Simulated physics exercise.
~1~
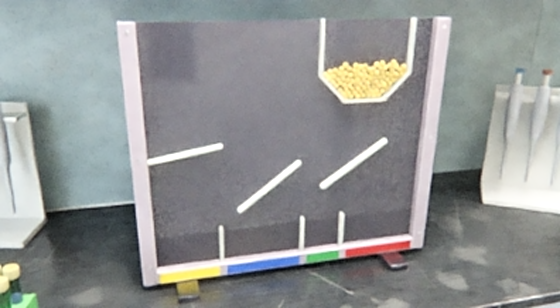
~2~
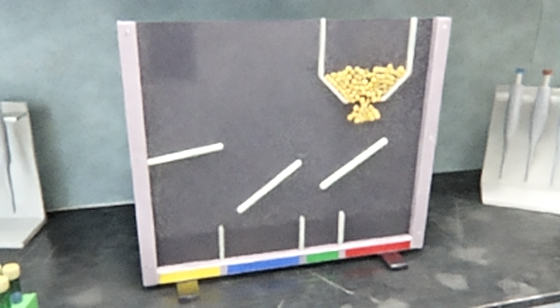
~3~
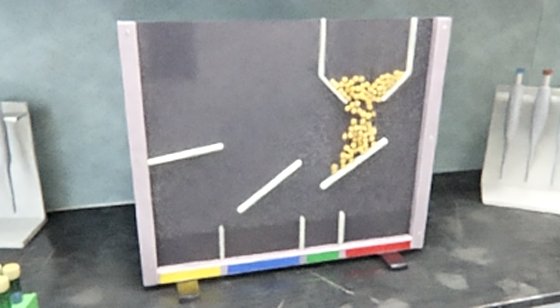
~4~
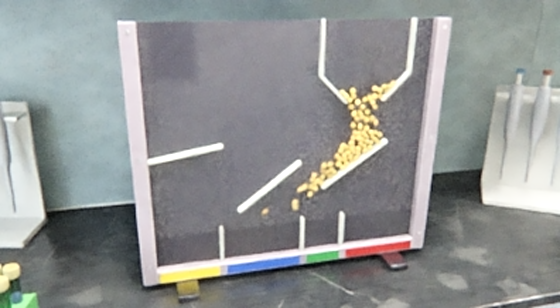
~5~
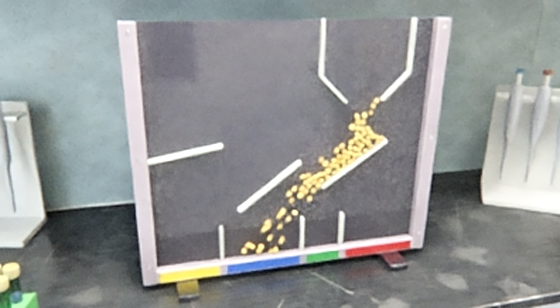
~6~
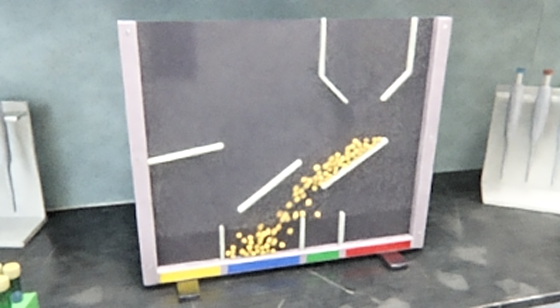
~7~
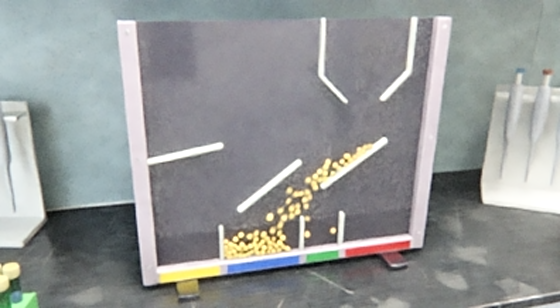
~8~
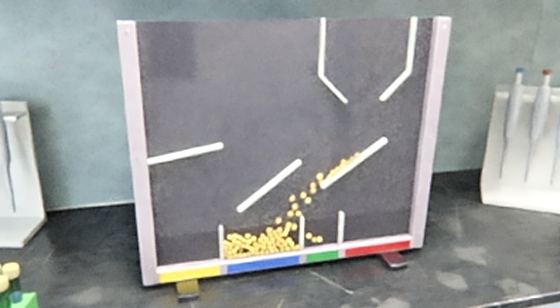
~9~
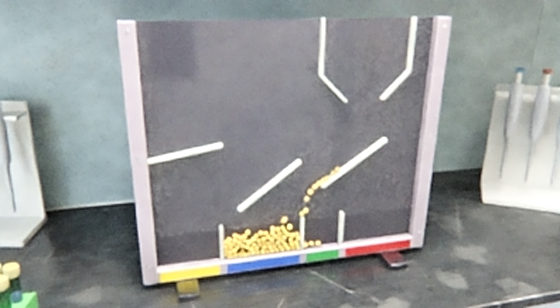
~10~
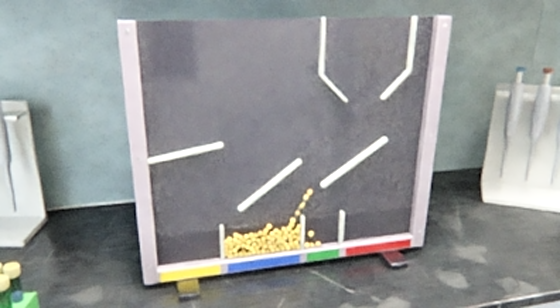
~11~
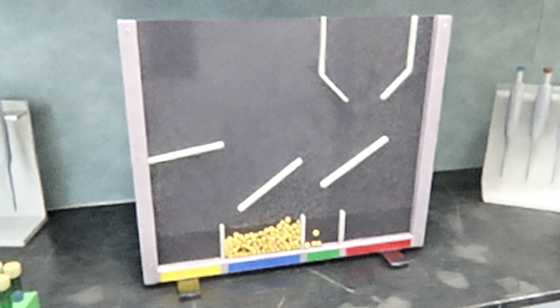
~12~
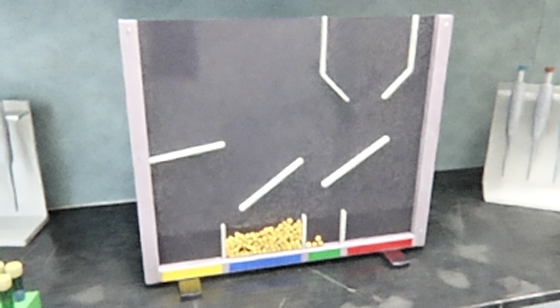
On a dark worktop against a grey-green wall, seen from the front by a slightly swaying camera, stands a flat black box with pale side posts. A white hopper at upper right holds yellowish chickpeas above three slanted white ledges and bins marked yellow, blue, green and red. The chickpeas pour from the hopper onto the right ledge and slide down to the left. They tumble past the middle ledge's lower side into the blue bin, while a few drop into the green one. The stream thins and stops, leaving a heap in blue, a few in green, and yellow and red empty.
